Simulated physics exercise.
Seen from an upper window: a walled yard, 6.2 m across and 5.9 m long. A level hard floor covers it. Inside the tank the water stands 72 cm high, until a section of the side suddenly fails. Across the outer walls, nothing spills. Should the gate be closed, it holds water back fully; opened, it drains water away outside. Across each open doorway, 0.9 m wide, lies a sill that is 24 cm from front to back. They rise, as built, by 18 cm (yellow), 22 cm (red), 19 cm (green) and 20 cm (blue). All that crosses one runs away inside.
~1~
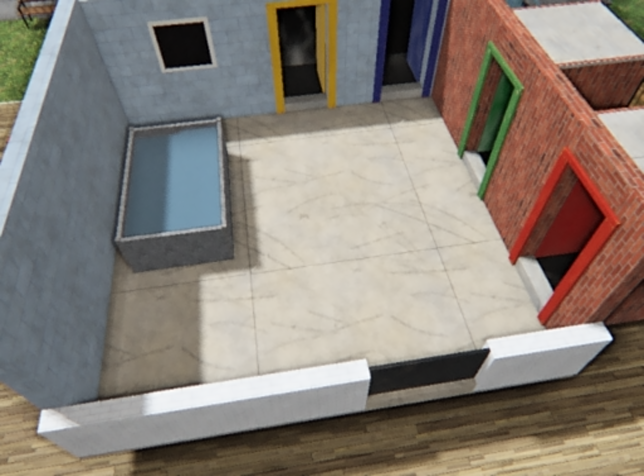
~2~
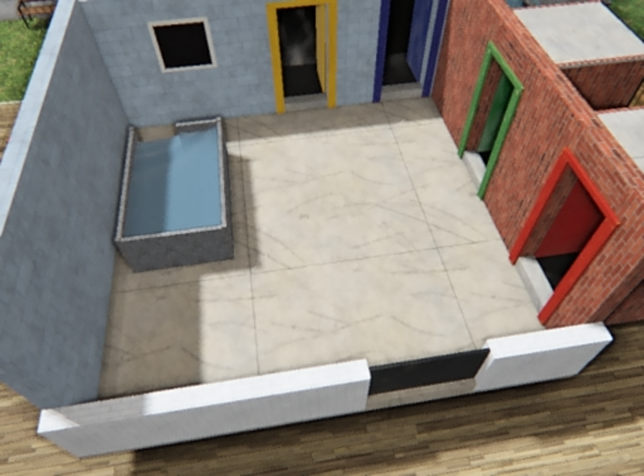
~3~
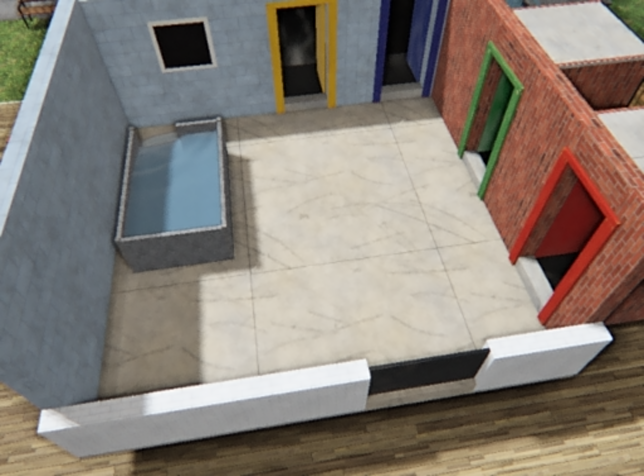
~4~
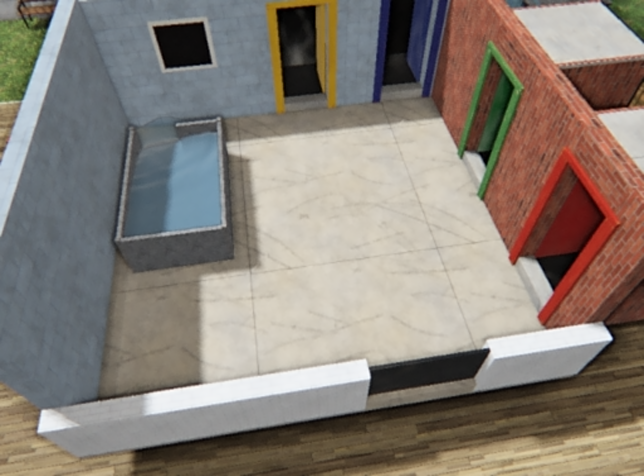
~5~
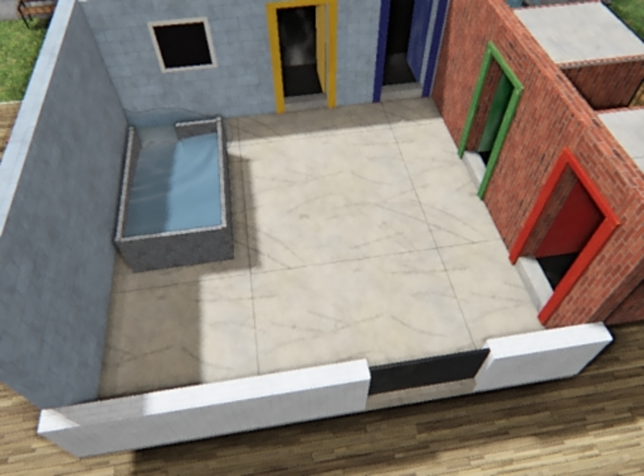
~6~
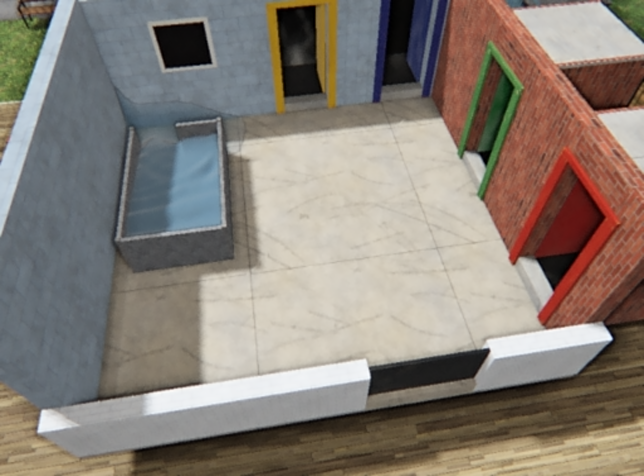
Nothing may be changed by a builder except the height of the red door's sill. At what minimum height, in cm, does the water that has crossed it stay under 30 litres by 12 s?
From about 8 cm.
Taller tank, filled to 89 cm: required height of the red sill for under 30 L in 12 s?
Then roughly 11.5 cm.
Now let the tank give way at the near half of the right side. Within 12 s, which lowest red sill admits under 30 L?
The answer is some 17 cm.
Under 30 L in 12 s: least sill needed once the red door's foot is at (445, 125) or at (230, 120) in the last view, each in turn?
Around 14.5 and 12.5 cm respectively.
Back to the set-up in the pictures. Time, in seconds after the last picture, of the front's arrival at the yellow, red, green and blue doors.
Times: Yellow 0.5 s, red 3.4 s, green 2.4 s, blue 1.6 s.
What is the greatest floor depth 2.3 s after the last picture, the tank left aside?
37 cm.
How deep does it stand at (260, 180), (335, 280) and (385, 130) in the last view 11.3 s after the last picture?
First spot about 6 cm, second about 5 cm, third about 8 cm.
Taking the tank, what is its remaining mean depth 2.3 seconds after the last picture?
Averaged depth comes out at about 36 cm.
Then, 0.7 s after the last picture water covers 10 % of the floor, deepest (57 cm) near (159, 130); it has not reached the red door.
Then, 2.3 s after the last picture water covers 45 % of the floor, deepest (37 cm) near (140, 144); it has not reached the red door.
Then, 11.3 s after the last picture water covers 95 % of the floor, deepest (12 cm) near (113, 285); 9 cm at the red door, 0 litres in over its 22 cm sill.
At the red door as built, the water peaked near 14 cm, 7.9 s after the last picture.
With a sill of 6.5 cm, 50 litres would have come in within the 12 s; with 10 cm, 13 litres. So under 30 litres takes about 8 cm.
